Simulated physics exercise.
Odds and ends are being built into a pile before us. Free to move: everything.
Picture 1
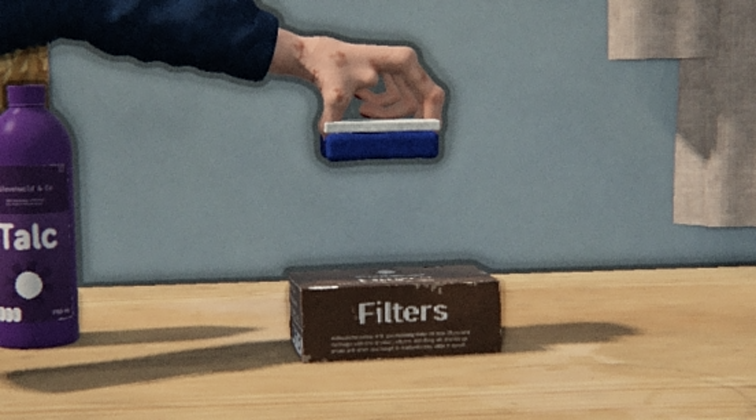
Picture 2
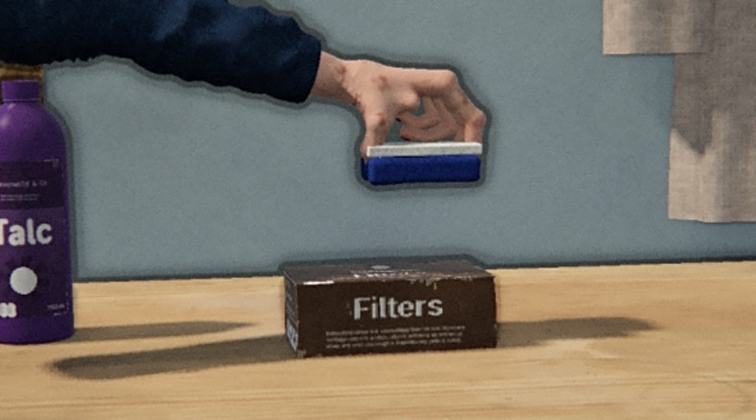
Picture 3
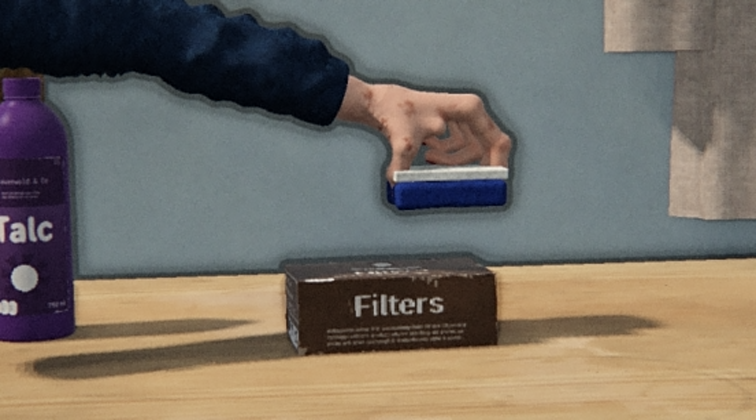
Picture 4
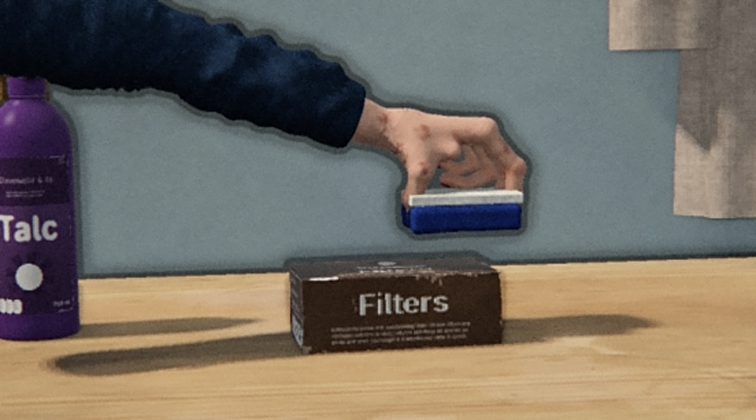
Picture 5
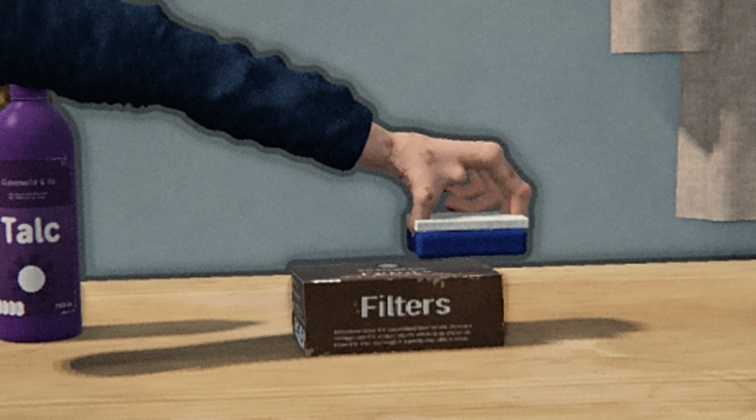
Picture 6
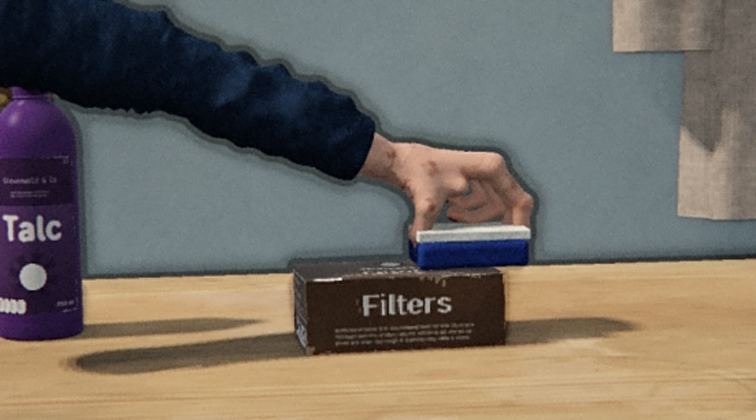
A hand in a dark blue sleeve carried a blue and white sponge rightward and down onto the right side of a brown Filters box, while a purple Talc bottle stood at the left.
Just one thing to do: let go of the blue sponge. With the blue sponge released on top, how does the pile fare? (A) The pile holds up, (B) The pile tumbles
The pile holds up.
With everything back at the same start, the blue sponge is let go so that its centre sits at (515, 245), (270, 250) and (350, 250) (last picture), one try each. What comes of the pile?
First try: It loses its balance; second try: It comes apart; third try: It stays up.
Then, 0.70 s on from there, no change.
Then, 1.70 s on from there, blue sponge resting near (468, 246).
In the end, all 3 unmoved. At the end, from the last picture's camera, blue sponge near (468, 246). The pile holds.
